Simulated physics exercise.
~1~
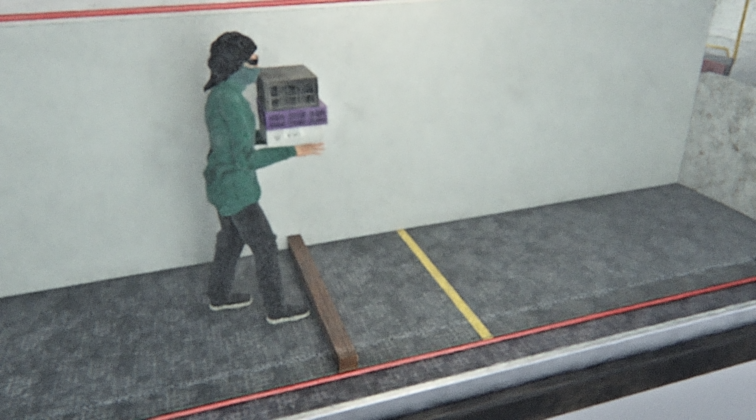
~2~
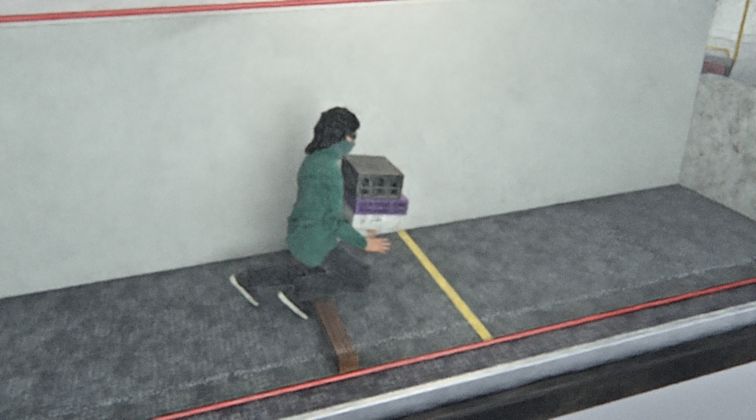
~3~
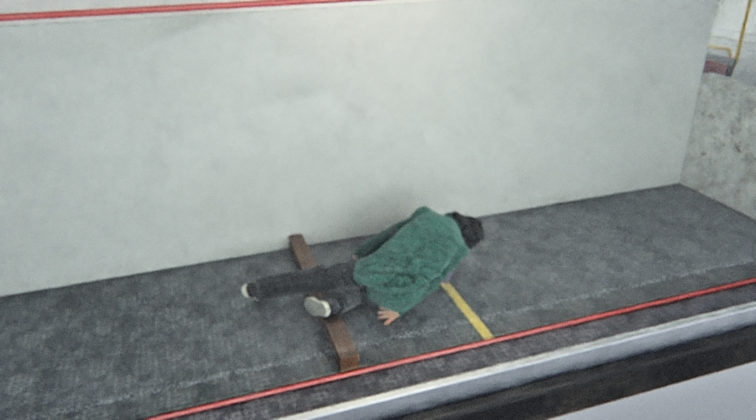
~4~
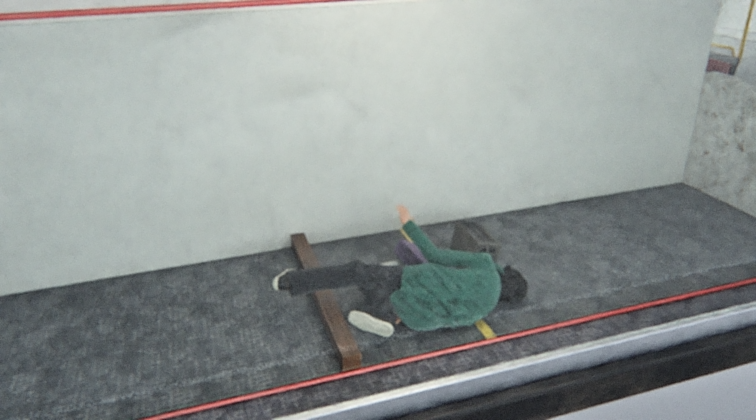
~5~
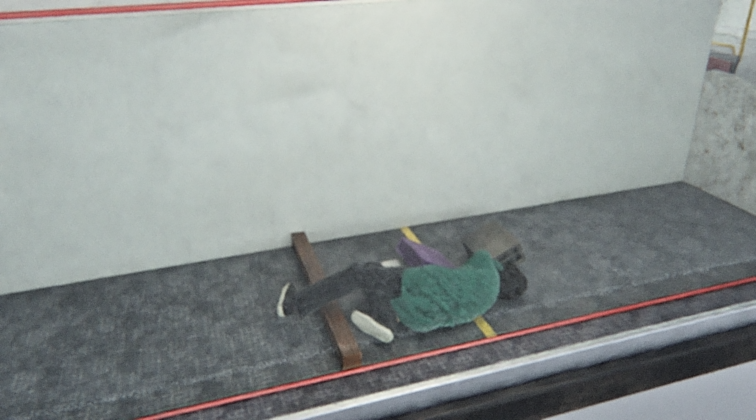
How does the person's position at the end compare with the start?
At the start the person is upright on the left, behind the brown bar. By the end they lie farther right and lower down, with their legs by the bar and their head past the yellow line.
A person carrying boxes falls over a brown bar and ends lying across the yellow line.
